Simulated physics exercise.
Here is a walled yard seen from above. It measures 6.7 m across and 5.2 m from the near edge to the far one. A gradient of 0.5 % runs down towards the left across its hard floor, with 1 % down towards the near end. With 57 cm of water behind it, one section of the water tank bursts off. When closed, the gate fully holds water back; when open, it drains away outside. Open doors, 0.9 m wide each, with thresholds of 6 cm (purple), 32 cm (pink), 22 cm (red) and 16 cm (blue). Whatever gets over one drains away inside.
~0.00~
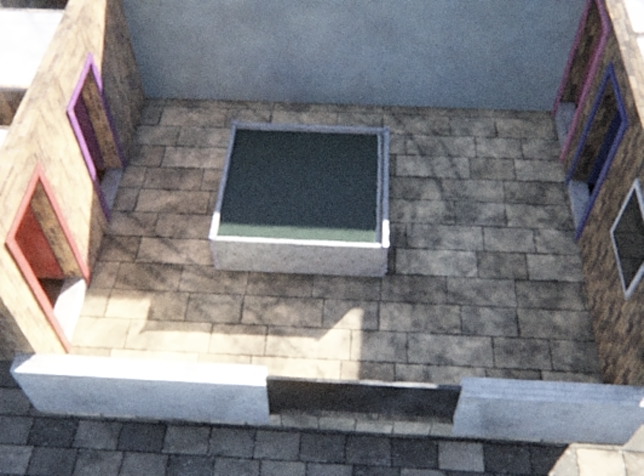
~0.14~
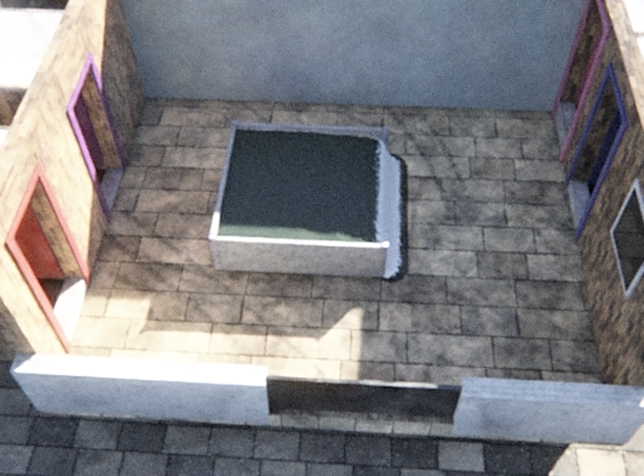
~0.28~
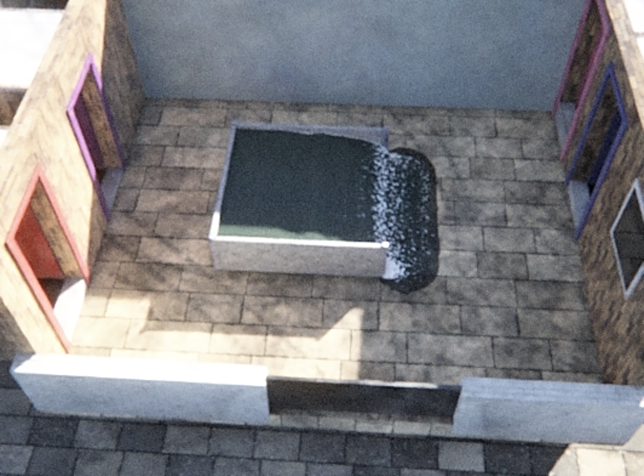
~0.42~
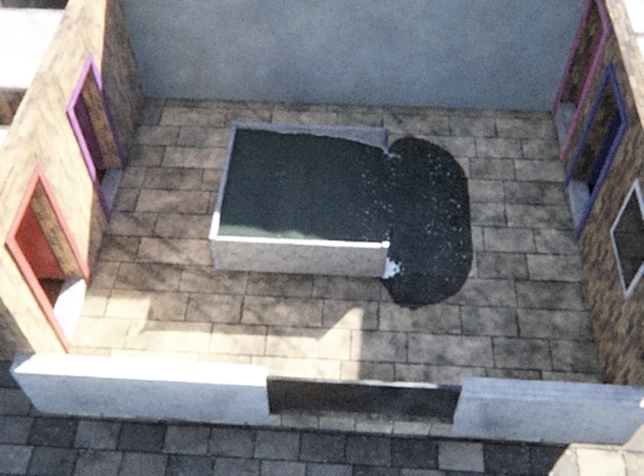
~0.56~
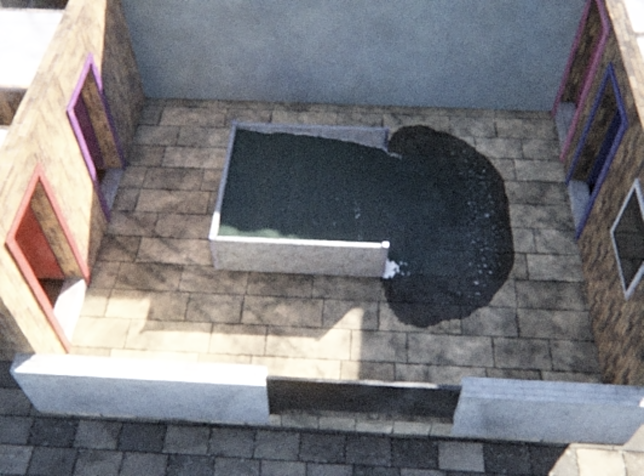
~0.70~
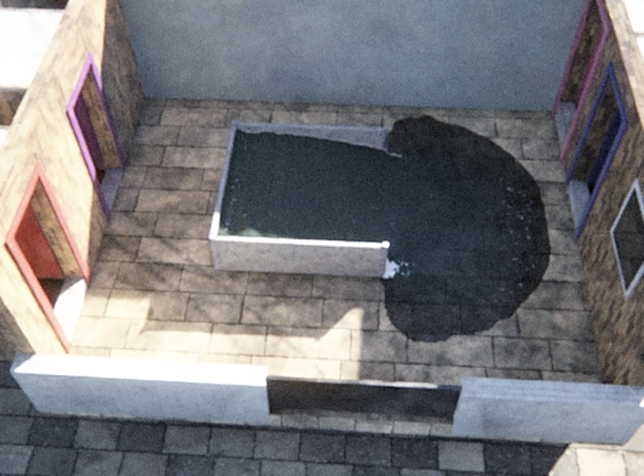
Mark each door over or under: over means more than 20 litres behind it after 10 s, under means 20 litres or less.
Purple door over, pink door under, red door under, blue door over.
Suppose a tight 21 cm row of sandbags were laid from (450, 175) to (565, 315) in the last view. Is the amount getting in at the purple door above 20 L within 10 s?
Against that limit: Purple under.
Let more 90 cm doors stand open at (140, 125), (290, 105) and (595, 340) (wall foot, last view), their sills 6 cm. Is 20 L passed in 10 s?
More, less, more.
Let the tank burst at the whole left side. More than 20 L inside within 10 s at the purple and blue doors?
Well, against that limit, at purple it's too much, and at blue it's within bounds.
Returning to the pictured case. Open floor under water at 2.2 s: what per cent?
Close to 40 in a hundred.
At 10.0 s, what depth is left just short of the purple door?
About 13.5 cm.
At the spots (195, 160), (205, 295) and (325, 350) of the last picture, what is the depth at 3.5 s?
Spot one 0 cm, spot two 0 cm, spot three 0 cm.
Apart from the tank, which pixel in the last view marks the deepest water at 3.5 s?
Location: Approx. (607, 414).
After 1.4 s water covers 35 % of the floor and is deepest (34 cm) near (571, 215); purple door not reached, pink door 12 cm at the sill, 0 L in, red door not reached, blue door 32 cm at the sill, 25 L in.
After 2.2 s water covers 40 % of the floor and is deepest (41 cm) near (607, 414); purple door not reached, pink door 25 cm at the sill, 0 L in, red door not reached, blue door 32 cm at the sill, 91 L in.
After 3.5 s water covers 45 % of the floor and is deepest (30 cm) near (607, 414); purple door not reached, pink door 22 cm at the sill, 0 L in, red door not reached, blue door 22 cm at the sill, 159 L in.
After 6.0 s water covers 90 % of the floor and is deepest (18 cm) near (81, 310); purple door not reached, pink door 9 cm at the sill, 0 L in, red door 16 cm at the sill, 0 L in, blue door 9 cm at the sill, 170 L in.
After 10.0 s water covers 100 % of the floor and is deepest (16 cm) near (210, 210); purple door 13 cm at the sill, 49 L in, pink door 3 cm at the sill, 0 L in, red door 12 cm at the sill, 0 L in, blue door 5 cm at the sill, 171 L in.
